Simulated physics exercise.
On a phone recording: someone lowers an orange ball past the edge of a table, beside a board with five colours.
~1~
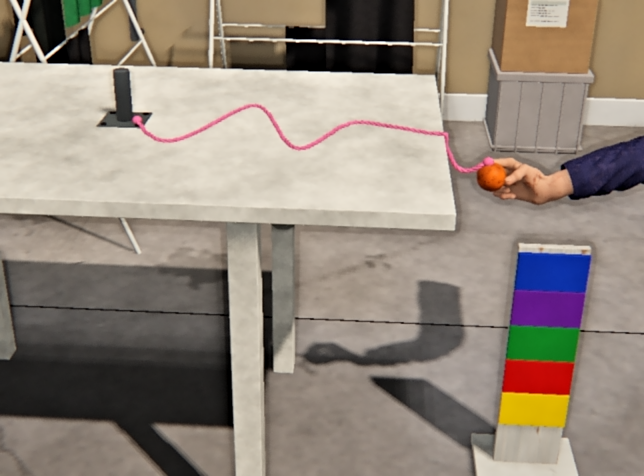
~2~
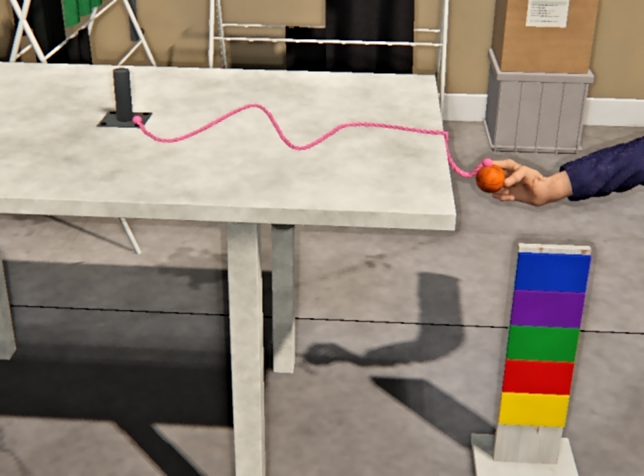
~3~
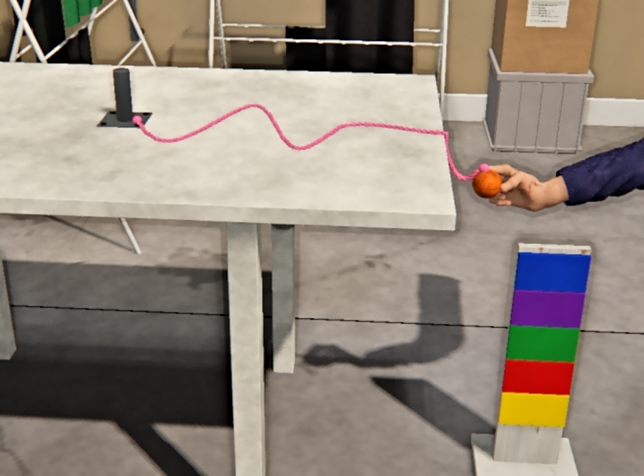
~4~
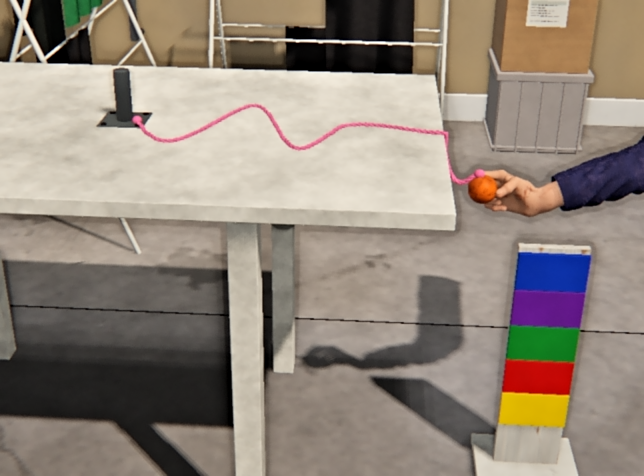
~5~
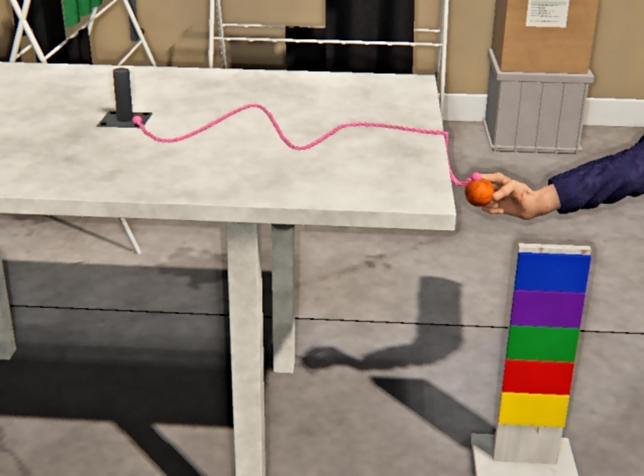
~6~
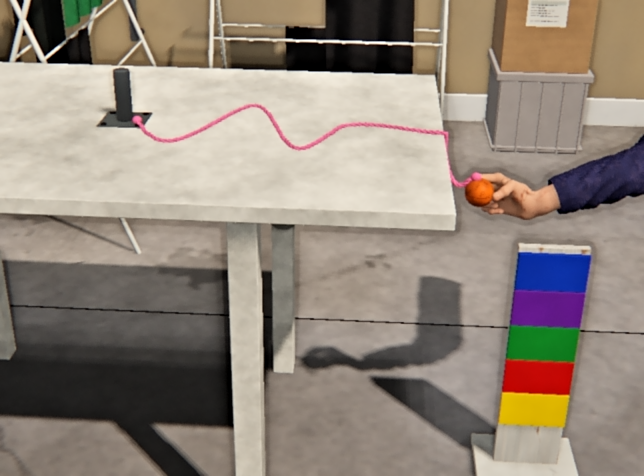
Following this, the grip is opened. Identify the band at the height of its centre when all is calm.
Its centre is at yellow.
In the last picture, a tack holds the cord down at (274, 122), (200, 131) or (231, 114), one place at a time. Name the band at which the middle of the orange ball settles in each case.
Lab note: Try 1 purple; try 2 red; try 3 green.
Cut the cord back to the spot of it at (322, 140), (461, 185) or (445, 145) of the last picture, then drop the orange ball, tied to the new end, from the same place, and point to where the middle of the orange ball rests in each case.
Near (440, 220), (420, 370) and (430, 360).
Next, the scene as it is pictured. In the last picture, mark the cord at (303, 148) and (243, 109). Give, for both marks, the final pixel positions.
First: (441, 178). Second: (329, 128).
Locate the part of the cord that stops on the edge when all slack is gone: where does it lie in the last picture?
That spot is near (283, 137).
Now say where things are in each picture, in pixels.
Orange ball (491, 177); blue (553, 274); purple (548, 310); green (543, 345); red (538, 379); yellow (534, 411), in the first frame.
Orange ball (491, 179); cord through (154, 138) (225, 117) (275, 124) (320, 141) (405, 129), in the second frame.
Orange ball (487, 184), in the third frame.
Orange ball (483, 189); cord through (154, 138) (225, 117) (275, 124) (320, 141) (405, 129), in the fourth frame.
Orange ball (480, 193), in the fifth frame.
Orange ball (480, 193); cord through (154, 138) (225, 117) (275, 124) (320, 141) (405, 129), in the sixth frame.
Soon after, ball near (446, 396); level with yellow.
After that, ball near (413, 393); level with yellow.
In the end, ball near (424, 398); level with yellow. The yellow one.
